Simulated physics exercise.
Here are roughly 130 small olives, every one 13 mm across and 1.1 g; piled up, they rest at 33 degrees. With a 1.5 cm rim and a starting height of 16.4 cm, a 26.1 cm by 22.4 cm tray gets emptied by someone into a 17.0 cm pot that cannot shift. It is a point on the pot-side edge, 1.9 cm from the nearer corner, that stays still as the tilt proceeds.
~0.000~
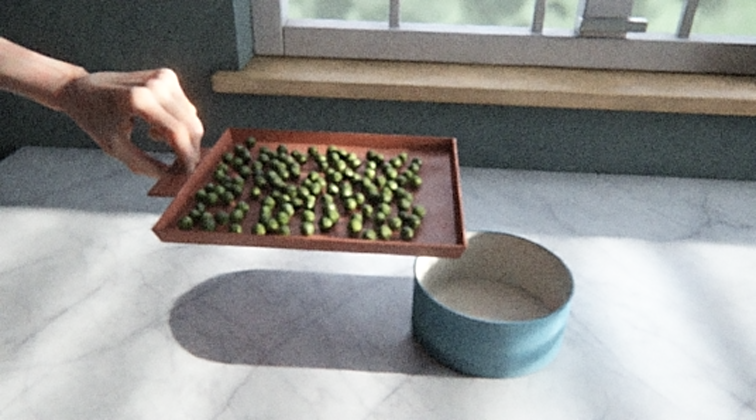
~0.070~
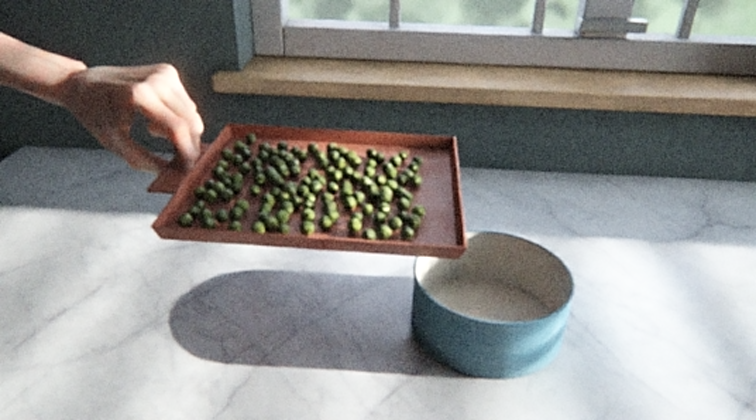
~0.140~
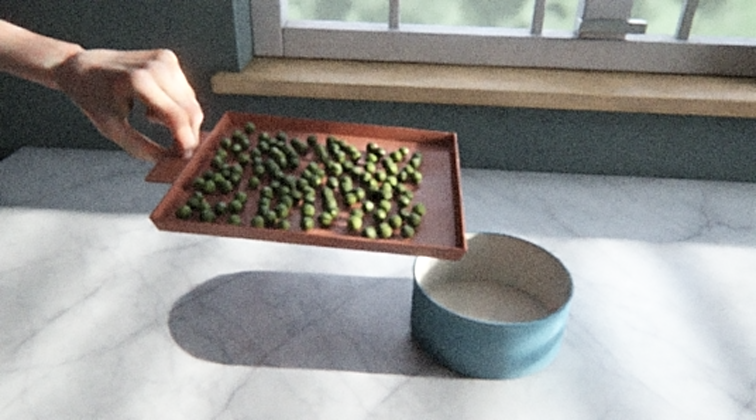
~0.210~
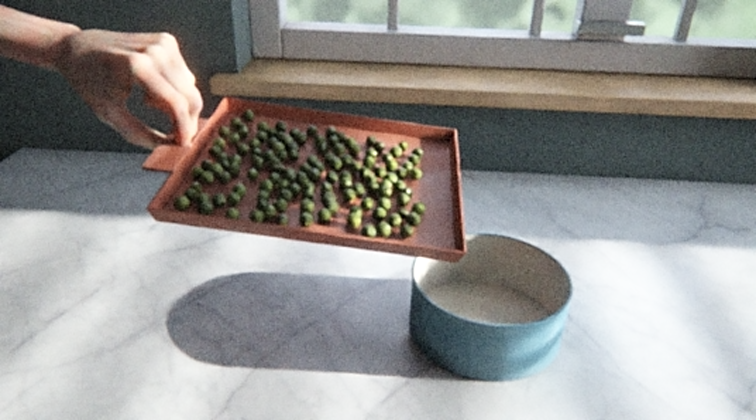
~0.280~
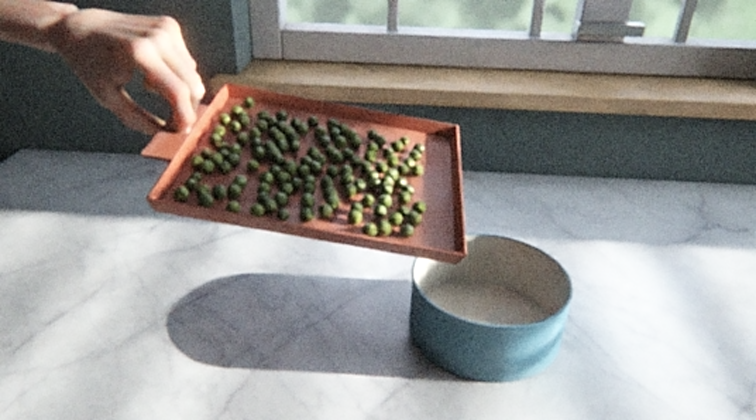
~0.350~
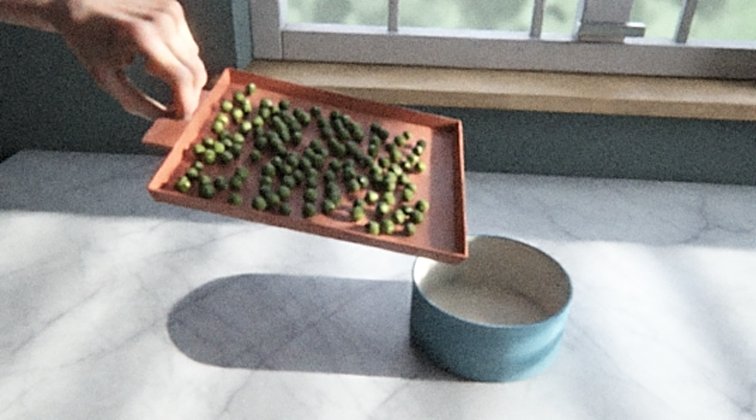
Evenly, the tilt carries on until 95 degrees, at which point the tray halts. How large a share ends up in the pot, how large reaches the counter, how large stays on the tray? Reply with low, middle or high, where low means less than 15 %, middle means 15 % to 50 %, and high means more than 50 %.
My answer: Pot - low; counter - high; tray - low.
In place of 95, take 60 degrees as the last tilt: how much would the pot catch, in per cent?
0 per cent.
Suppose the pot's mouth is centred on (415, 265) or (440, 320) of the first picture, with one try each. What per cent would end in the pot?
Some 0 and 55 per cent.
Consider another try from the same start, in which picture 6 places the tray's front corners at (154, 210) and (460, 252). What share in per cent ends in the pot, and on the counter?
Pot 0, counter 100.
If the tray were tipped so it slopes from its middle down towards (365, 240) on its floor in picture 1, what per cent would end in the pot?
Roughly 0 per cent.
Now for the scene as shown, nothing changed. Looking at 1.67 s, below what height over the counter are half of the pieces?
Median height: Approx. 26 cm.
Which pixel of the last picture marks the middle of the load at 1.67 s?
Near (446, 160).
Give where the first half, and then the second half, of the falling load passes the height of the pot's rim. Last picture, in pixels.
It passes about (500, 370) first and (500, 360) afterwards.
After 1.14 s, tilt 51 degrees; the tray holds 100 %, the pot 0 %.
After 1.67 s, tilt 77 degrees; the tray holds 100 %, the pot 0 %.
Then, at 2.26 s, tilt 95 degrees; the tray holds 5 %, the pot 5 %.
In the end, at 3.2 s, pot 5 %, counter 95 %, tray 0 %.
